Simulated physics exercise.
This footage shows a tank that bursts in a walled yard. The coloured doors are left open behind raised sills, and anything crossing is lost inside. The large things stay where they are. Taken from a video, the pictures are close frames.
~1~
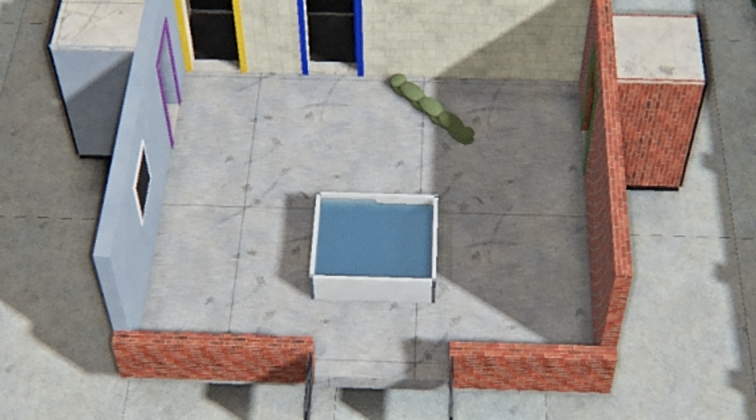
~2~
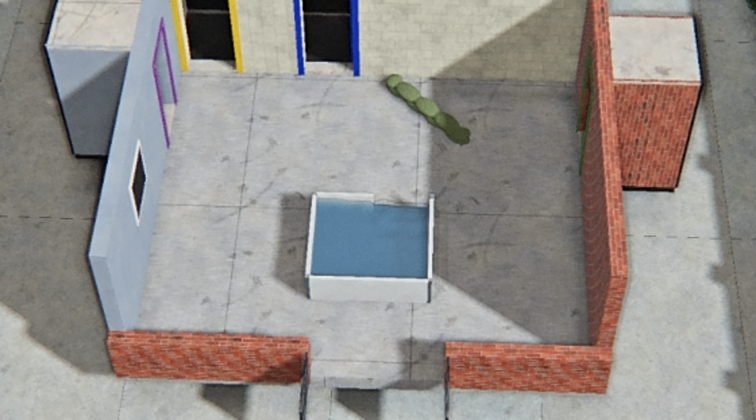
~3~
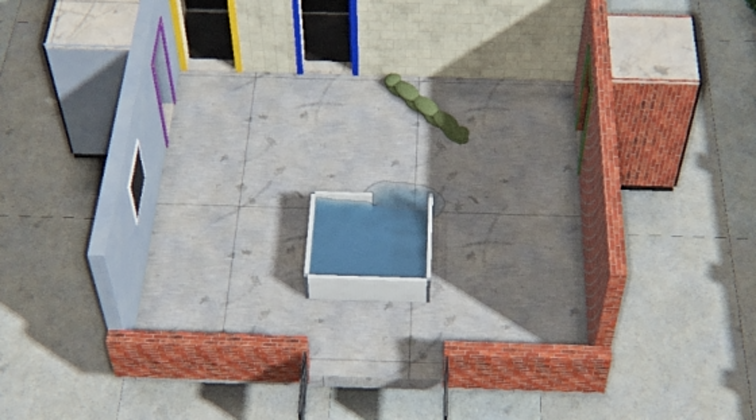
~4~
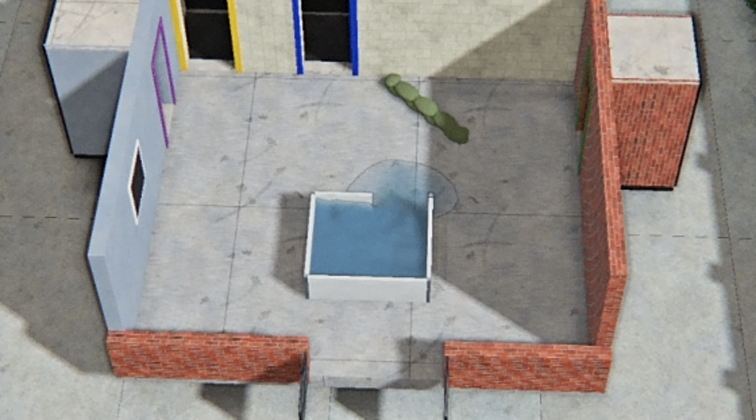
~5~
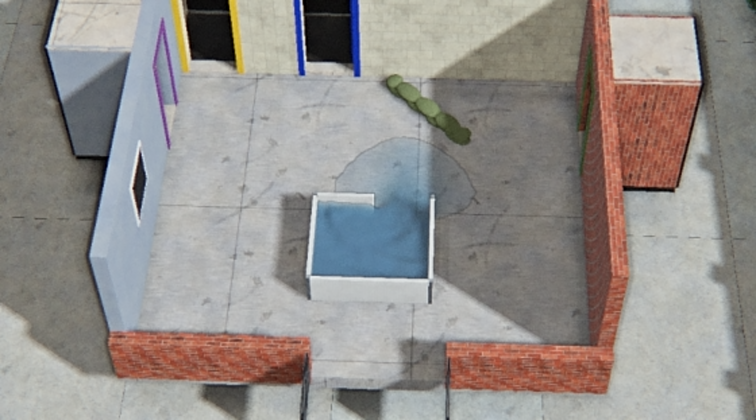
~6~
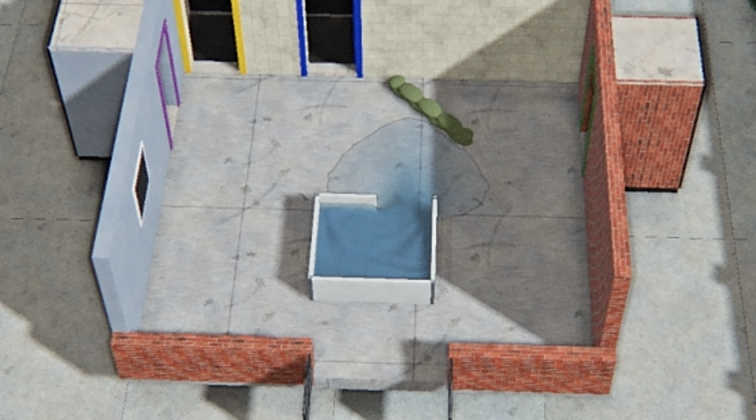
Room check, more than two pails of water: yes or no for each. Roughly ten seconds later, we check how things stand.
Green door, yes; yellow door, yes; purple door, yes; blue door, yes.
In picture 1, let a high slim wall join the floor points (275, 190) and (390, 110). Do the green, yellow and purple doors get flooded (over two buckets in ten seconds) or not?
My take: Green overflows; yellow falls short; purple falls short.
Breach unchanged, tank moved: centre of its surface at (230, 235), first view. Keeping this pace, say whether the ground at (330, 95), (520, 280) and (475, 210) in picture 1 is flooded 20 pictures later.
Check in sequence: Soaked through, still parched, still parched.
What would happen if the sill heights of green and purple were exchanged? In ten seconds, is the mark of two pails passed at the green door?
Outcome at green: It tops the limit.
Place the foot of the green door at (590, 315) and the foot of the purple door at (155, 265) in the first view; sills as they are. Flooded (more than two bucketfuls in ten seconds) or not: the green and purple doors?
Taking them in turn, green door ends up below and purple door ends up below.
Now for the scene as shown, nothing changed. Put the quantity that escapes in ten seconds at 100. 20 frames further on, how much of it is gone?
Around 30 %.
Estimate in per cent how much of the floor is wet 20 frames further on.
The answer is around 35 per cent.
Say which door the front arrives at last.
That is the purple door.
A moment on, water covers 15 % of the floor; the green door not reached, the yellow door not reached, the purple door not reached, the blue door not reached.
Next, water covers 25 % of the floor; the green door wet at the sill, nothing in, the yellow door not reached, the purple door not reached, the blue door under two buckets in.
Then, water covers 35 % of the floor; the green door over two buckets in, the yellow door wet at the sill, nothing in, the purple door not reached, the blue door over two buckets in.
Later, water covers 50 % of the floor; the green door over two buckets in, the yellow door under two buckets in, the purple door over two buckets in, the blue door over two buckets in.
In the end, water covers 75 % of the floor; the green door far over two buckets in, the yellow door over two buckets in, the purple door over two buckets in, the blue door over two buckets in.
